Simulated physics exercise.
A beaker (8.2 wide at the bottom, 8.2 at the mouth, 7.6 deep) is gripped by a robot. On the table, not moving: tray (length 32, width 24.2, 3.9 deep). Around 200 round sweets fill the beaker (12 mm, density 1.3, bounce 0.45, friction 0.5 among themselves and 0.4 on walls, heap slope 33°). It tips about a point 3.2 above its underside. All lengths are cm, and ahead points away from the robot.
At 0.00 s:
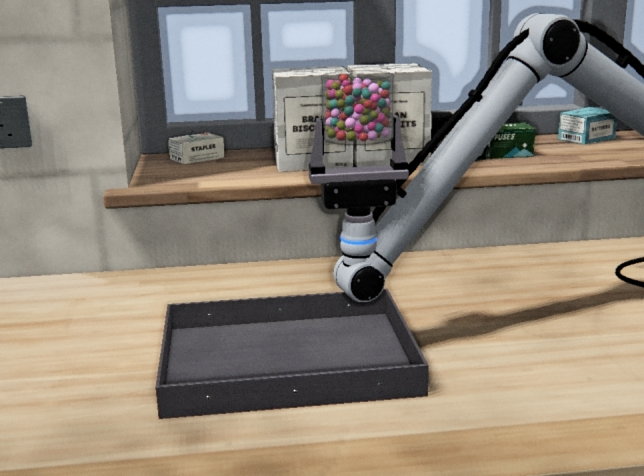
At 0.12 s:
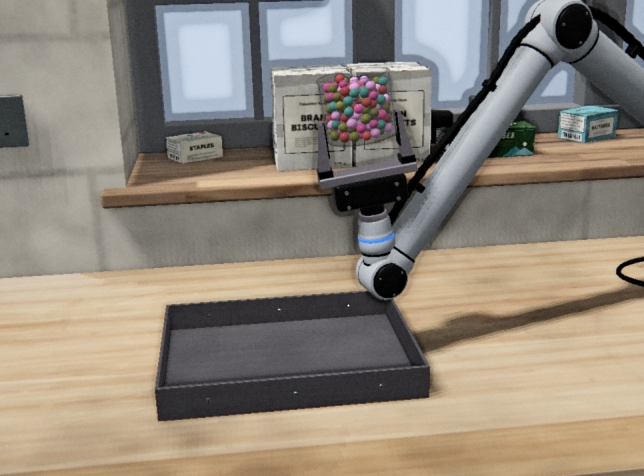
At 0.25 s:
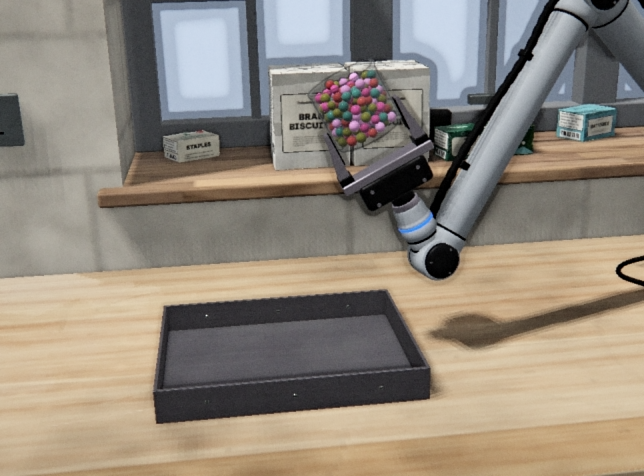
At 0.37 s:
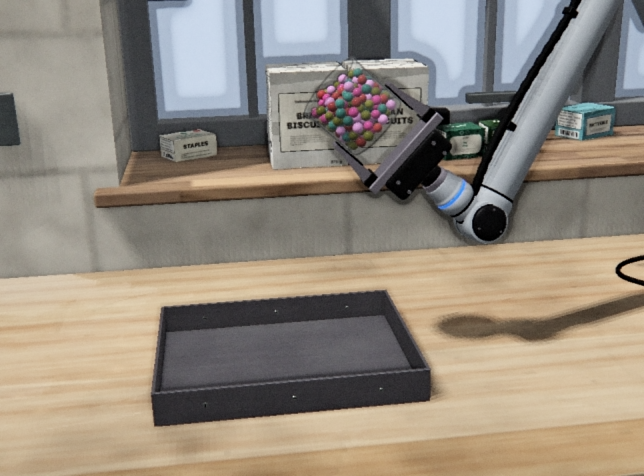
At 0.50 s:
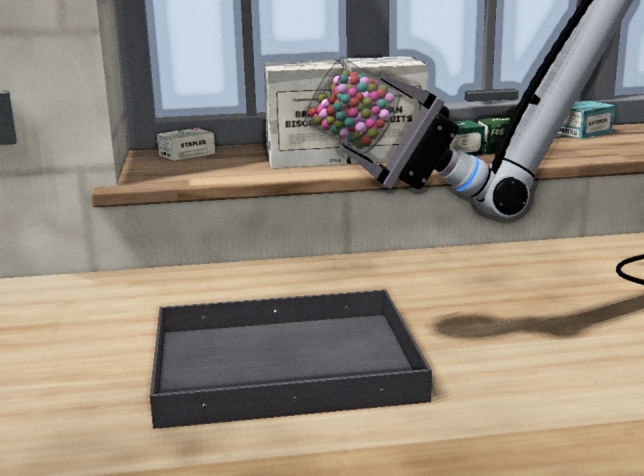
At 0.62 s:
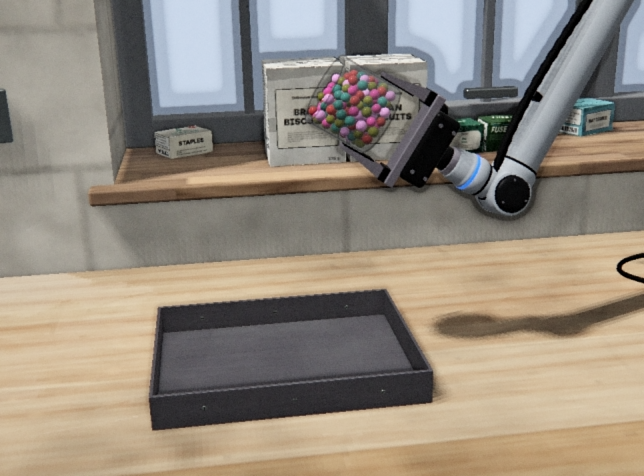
Robot arm tilting a clear beaker of colourful round sweets to the left above a table with an empty dark tray.
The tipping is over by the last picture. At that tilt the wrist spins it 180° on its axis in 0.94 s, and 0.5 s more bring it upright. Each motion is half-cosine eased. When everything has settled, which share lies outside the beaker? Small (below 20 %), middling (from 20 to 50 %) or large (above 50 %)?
A small share, below 20 %, ends outside the beaker.
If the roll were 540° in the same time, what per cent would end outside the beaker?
In that case some 5 per cent.
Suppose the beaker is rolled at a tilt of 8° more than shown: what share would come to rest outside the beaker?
In that case some 10 per cent.
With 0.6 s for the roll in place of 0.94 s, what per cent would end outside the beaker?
It would be near 5 per cent.
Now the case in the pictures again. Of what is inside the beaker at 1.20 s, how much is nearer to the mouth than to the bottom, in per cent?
About 50 per cent.
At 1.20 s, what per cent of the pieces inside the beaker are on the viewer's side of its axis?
About 55 per cent.
After 1.20 s, tipped 58°, highest piece 37 above the table; 193 in the beaker, 3 in the tray.
After 1.77 s, tipped 36°, highest piece 37 above the table; 189 in the beaker, 7 in the tray.
After 2.26 s, upright, highest piece 38 above the table; 189 in the beaker, 7 in the tray.
After 2.96 s, upright, highest piece 38 above the table; 189 in the beaker, 7 in the tray.
In the end, 189 in the beaker, 7 in the tray. That is 4 % outside the beaker.
